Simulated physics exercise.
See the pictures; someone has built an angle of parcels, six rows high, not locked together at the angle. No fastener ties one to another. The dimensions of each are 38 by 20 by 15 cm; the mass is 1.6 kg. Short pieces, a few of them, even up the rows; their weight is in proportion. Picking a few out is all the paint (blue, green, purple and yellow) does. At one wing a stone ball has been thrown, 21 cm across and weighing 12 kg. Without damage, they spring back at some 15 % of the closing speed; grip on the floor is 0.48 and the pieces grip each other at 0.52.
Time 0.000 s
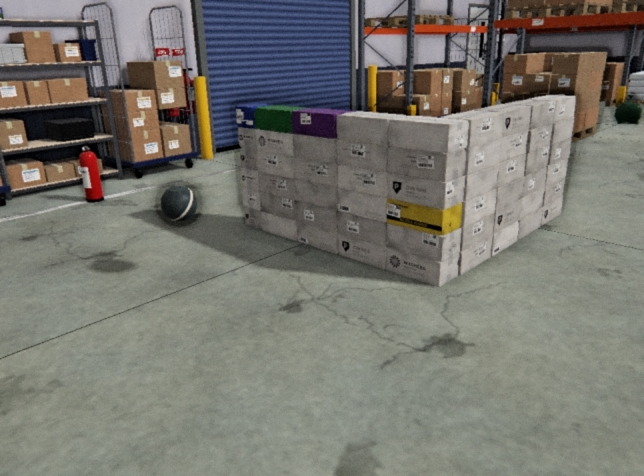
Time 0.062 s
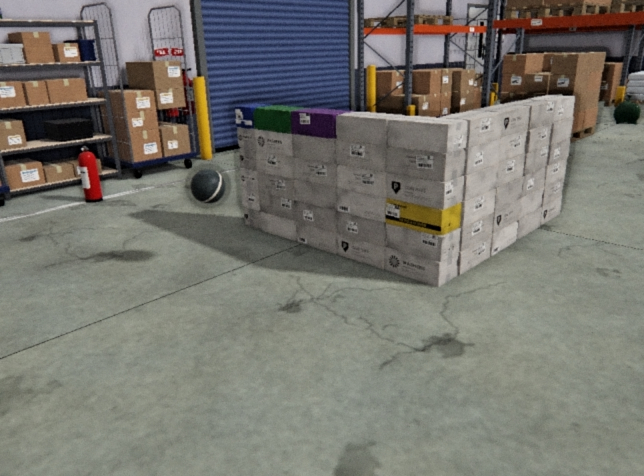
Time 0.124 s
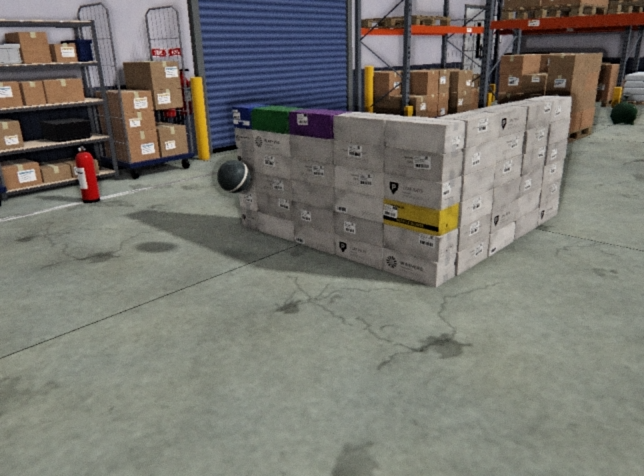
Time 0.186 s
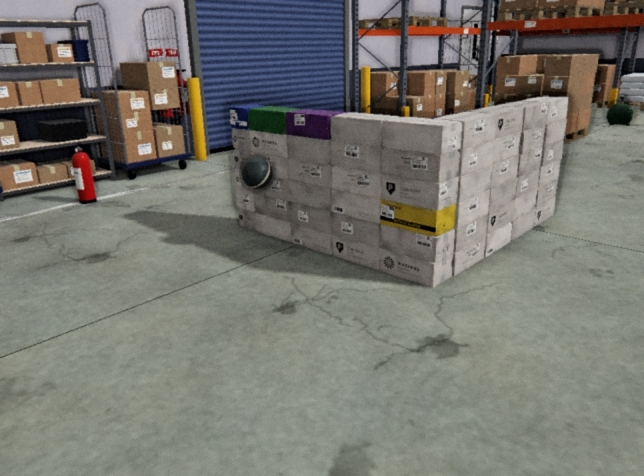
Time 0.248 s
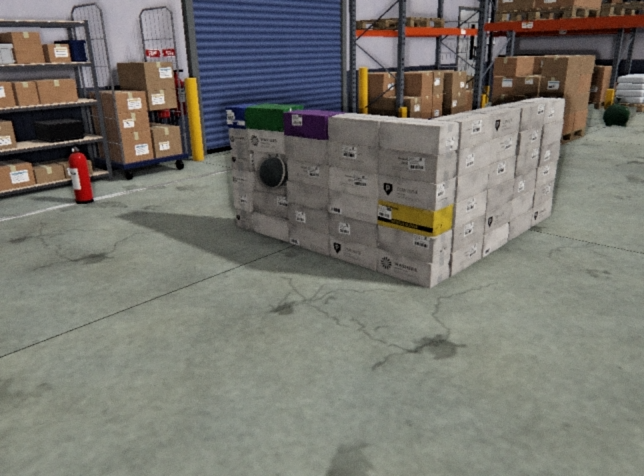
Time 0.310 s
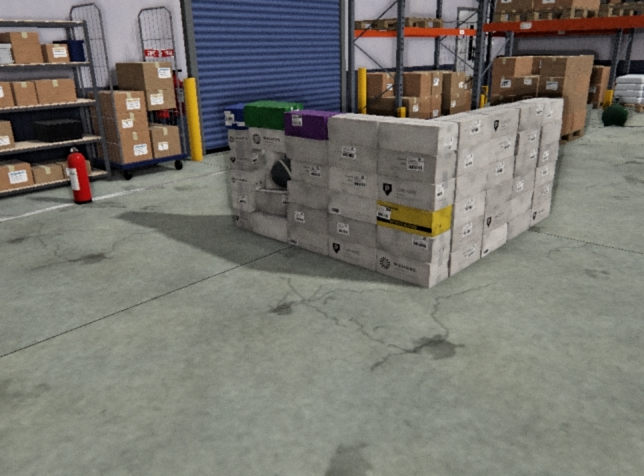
A dark ball flies rightward into the stacked boxes and pushes several near the left end.
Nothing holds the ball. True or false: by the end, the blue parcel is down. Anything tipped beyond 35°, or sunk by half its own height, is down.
False; the blue parcel holds its place.
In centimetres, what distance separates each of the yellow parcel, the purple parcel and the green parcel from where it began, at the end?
The yellow one ends 0 cm from where it began, the purple one 0 cm, and the green one 80 cm.
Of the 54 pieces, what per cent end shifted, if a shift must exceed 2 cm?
15 in a hundred.
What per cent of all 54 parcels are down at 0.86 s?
By then 10 %.
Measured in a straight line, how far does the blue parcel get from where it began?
Start and end are some 2 cm apart.
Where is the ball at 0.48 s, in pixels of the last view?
It should be near pixel (317, 178).
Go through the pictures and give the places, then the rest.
In the first frame (we follow the side turned to the camera; the camera pans a little), ball (179, 204) 73 cm from contact, 3.7 m/s; blue parcel (244, 117); purple parcel (312, 125); green parcel (272, 120); no piece has moved.
The second frame shows ball (208, 186) 52 cm from contact, 3.6 m/s; blue parcel (243, 118).
The third frame shows ball (234, 177) 30 cm from contact, 3.5 m/s; blue parcel (241, 118).
The fourth frame shows ball (257, 173) 8 cm from contact, 3.5 m/s; blue parcel (238, 118).
The fifth frame shows ball (274, 173) after contact, 2.1 m/s; blue parcel (235, 118); green parcel (264, 119) displaced 23 mm; 5 stirred so far.
The sixth frame shows ball (286, 173) after contact, 2.1 m/s; blue parcel (235, 119) tipped 4°; green parcel (264, 118) tipped 4°; purple parcel (303, 126); 11 stirred so far.
Around 0.48 s, ball still moving; 5 of the 54 parcels down; blue parcel displaced 32 mm; green parcel tipped 14°, 11 cm lower.
Around 0.86 s, ball still moving; 5 of the 54 parcels down; blue parcel displaced 26 mm; green parcel tipped 73°, 53 cm lower.
Finally (1.9 s), ball rolling away; 5 of the 54 parcels down; blue parcel displaced 28 mm; green parcel upside down; yellow parcel unmoved. Seen by the last camera, middles, blue parcel near (242, 117), green parcel near (247, 233).
